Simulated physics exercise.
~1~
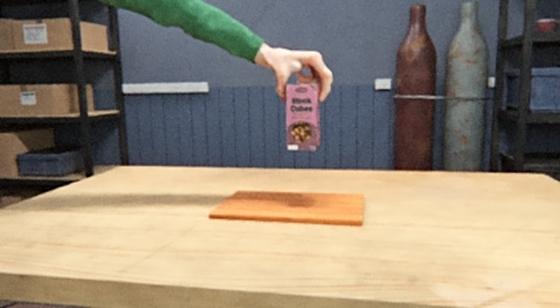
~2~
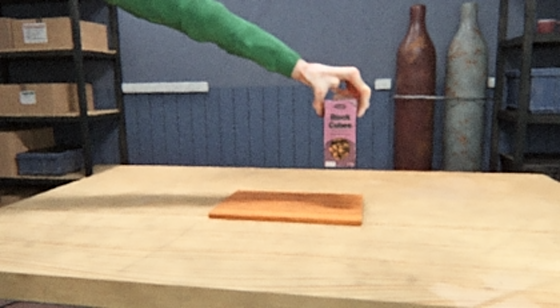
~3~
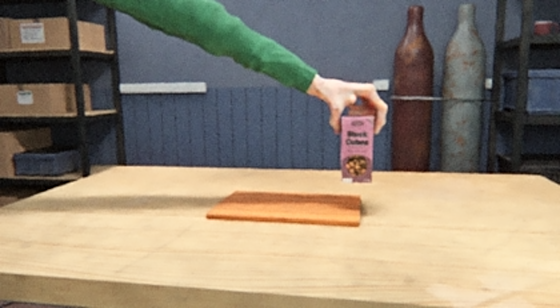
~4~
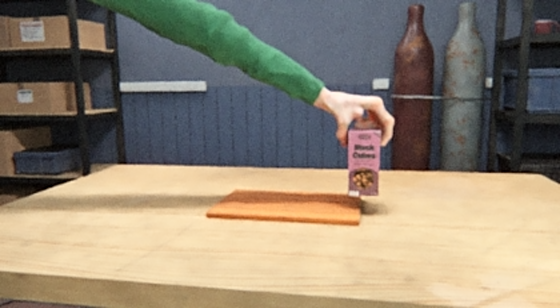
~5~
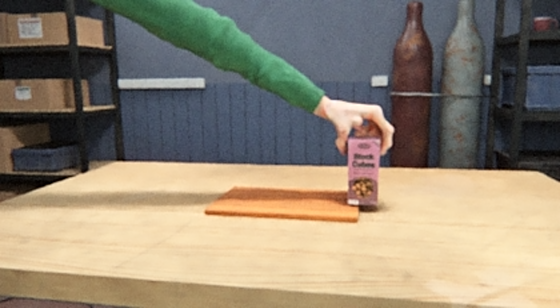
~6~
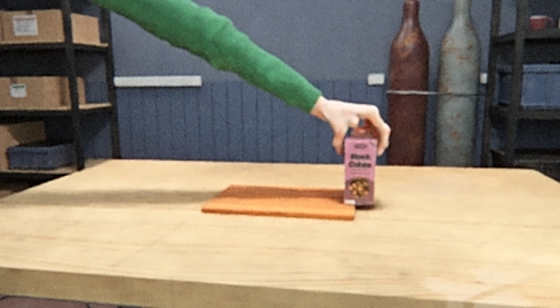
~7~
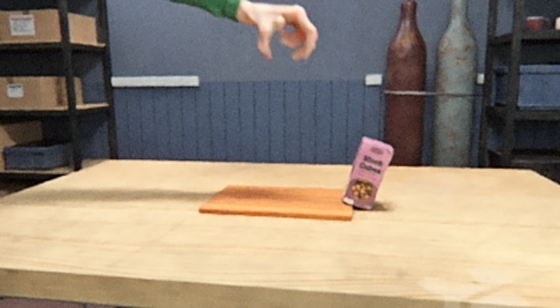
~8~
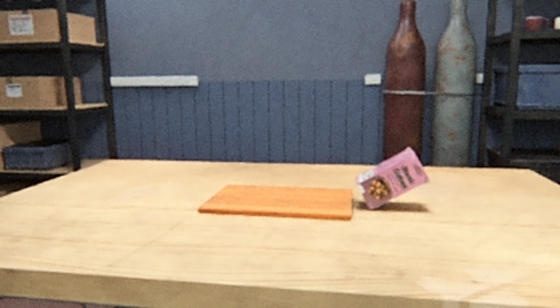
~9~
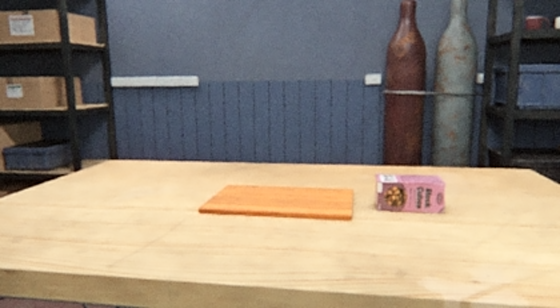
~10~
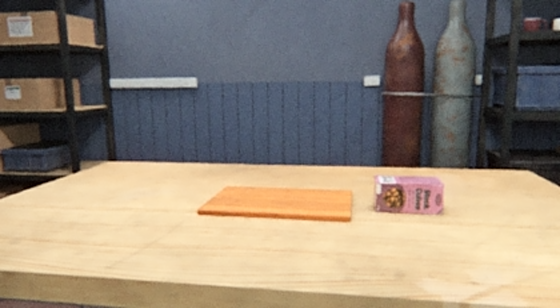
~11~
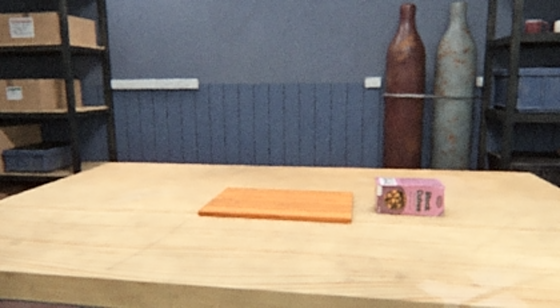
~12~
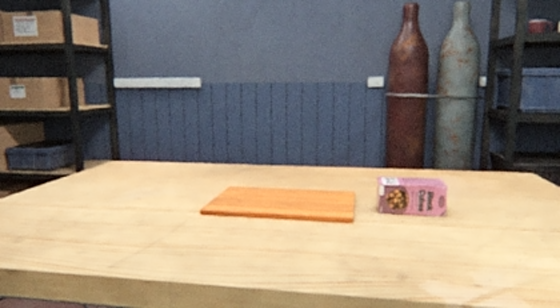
To begin with, a hand in a green sleeve holds a small pink carton upright above a wooden table where a flat orange board lies. The arm carries the carton to the right and lowers it until it sits at the board's right edge, partly overhanging. The fingers then let go and draw back up to the left, and the carton starts leaning to the right. It tips further and topples off the edge onto the tabletop. Finally, the carton lies still on its side just right of the board, which has not moved.
